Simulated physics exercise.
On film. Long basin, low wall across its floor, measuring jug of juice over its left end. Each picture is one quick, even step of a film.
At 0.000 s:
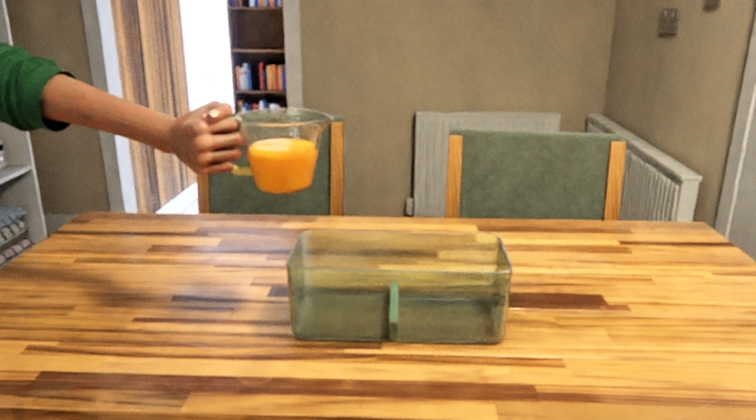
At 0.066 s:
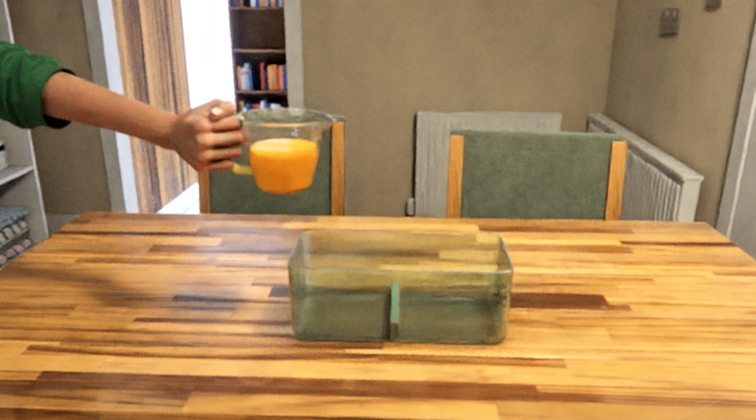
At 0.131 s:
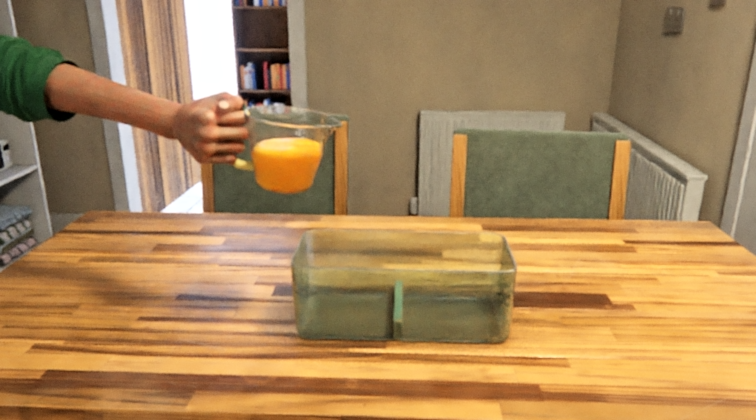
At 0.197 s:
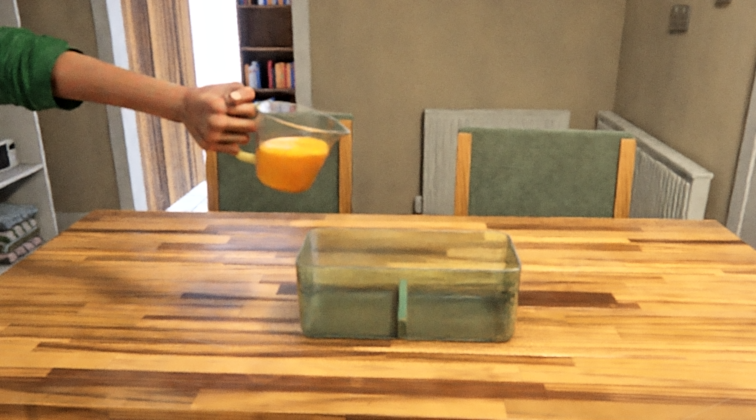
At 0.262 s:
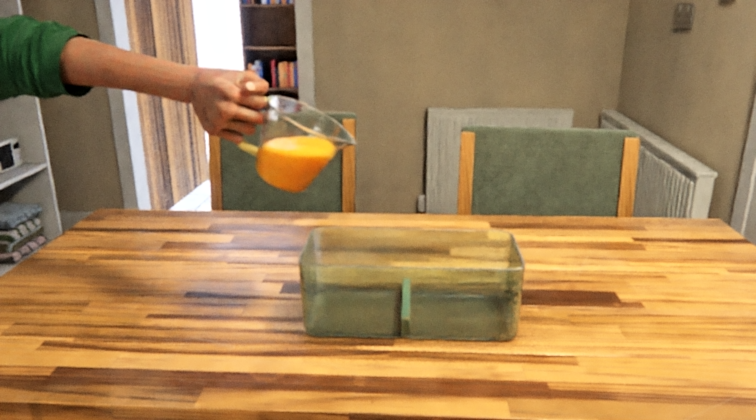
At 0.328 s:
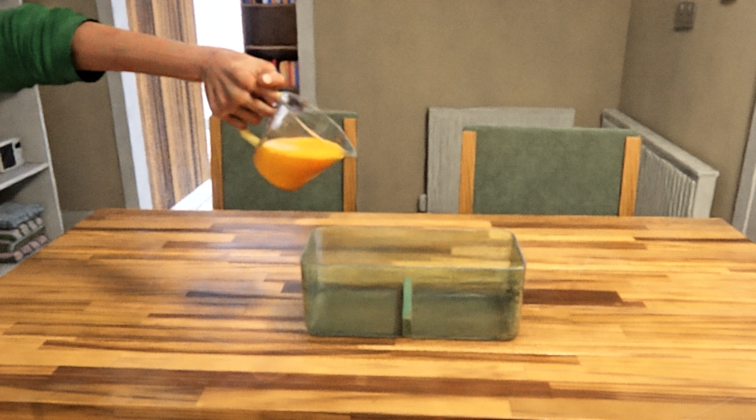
A hand tilting a glass jug of orange juice rightward above the left end of a long, clear greenish basin on a wooden table.
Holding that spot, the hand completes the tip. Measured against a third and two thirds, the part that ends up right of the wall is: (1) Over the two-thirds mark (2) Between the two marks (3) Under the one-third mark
(3) Under the one-third mark.
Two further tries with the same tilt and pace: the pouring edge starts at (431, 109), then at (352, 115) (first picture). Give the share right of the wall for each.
First try: About 80 %; second try: About 15 %.
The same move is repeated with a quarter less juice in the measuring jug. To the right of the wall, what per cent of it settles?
Best guess: Around 10 %.
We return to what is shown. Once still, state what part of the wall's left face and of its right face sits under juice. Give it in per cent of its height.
On the left roughly 50, on the right roughly 10.
A moment on, the measuring jug is tipped on its side and 50 per cent is still to pour, 17 is left of the wall and 0 right of it.
Next, the measuring jug is tipped on its side and 7 per cent is still to pour, 77 is left of the wall and 3 right of it.
Then the measuring jug is tipped on its side and 0 per cent is still to pour, 83 is left of the wall and 9 right of it.
Later the measuring jug is tipped on its side and 0 per cent is still to pour, 83 is left of the wall and 12 right of it.
In the end 83 per cent lies left of the wall, 12 right of it and 6 outside.
